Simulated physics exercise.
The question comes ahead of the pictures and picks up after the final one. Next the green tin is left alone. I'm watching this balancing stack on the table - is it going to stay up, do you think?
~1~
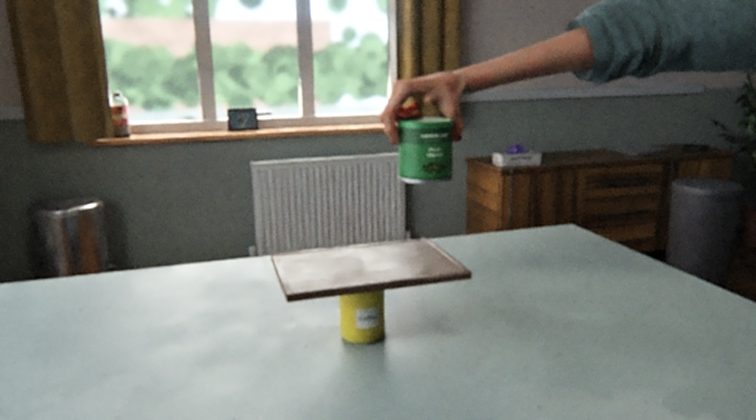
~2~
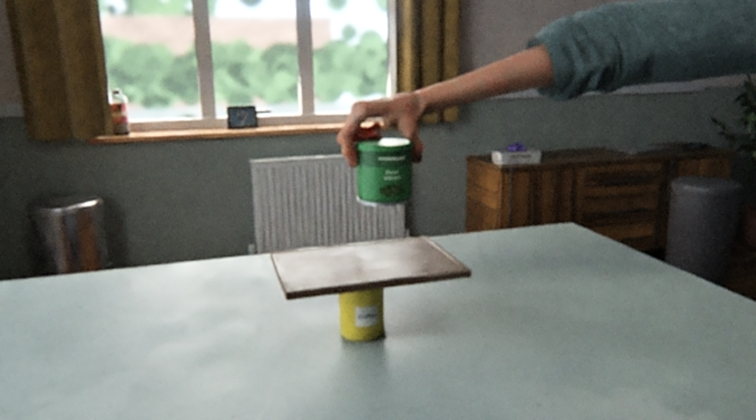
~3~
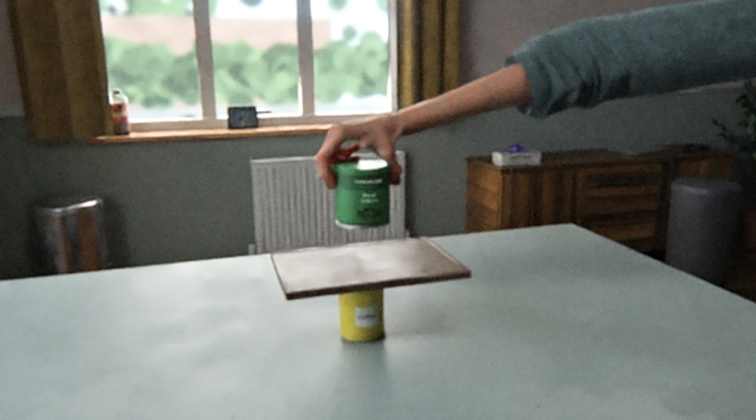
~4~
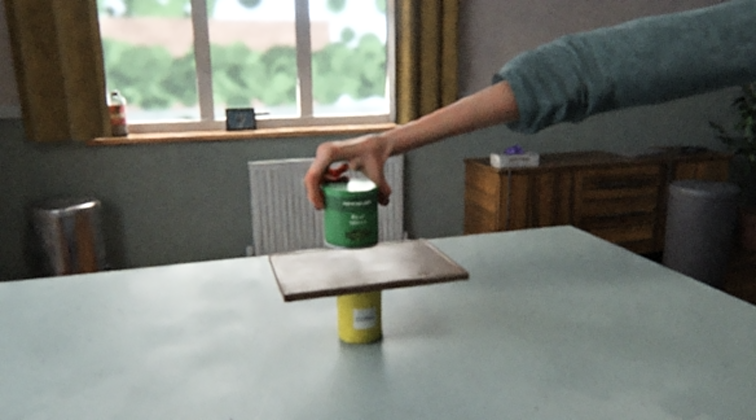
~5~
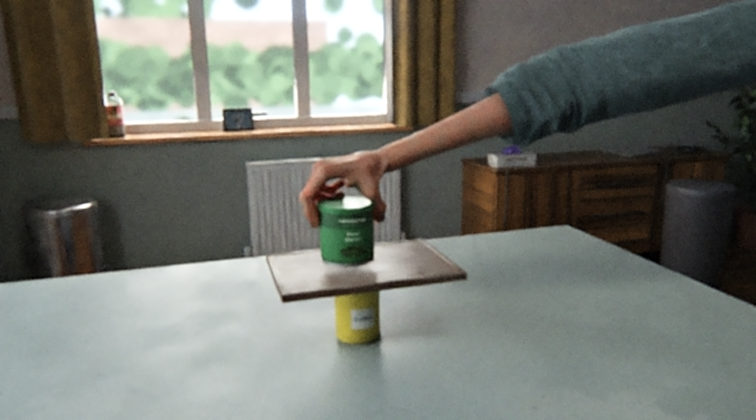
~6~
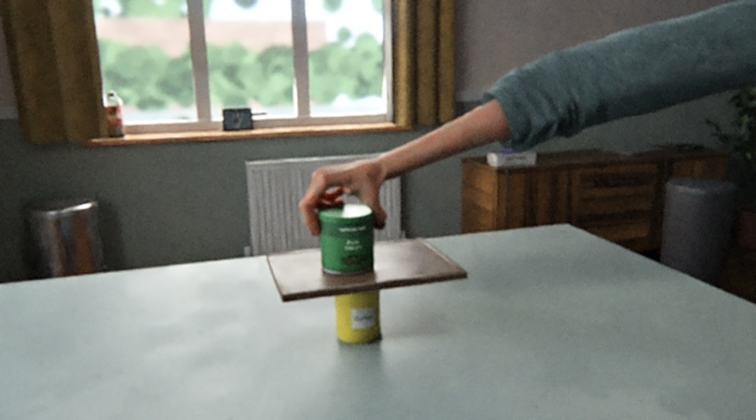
It will stay intact.
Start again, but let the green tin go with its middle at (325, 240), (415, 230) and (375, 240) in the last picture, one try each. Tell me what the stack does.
Stands firm, topples, stands firm.
Then, 0.20 s past the last view, nothing moves.
Then, 0.40 s past the last view, green tin resting near (347, 239).
Finally, all 3 still in place. Final places as the last picture's camera would see them, green tin near (347, 239). The stack holds.
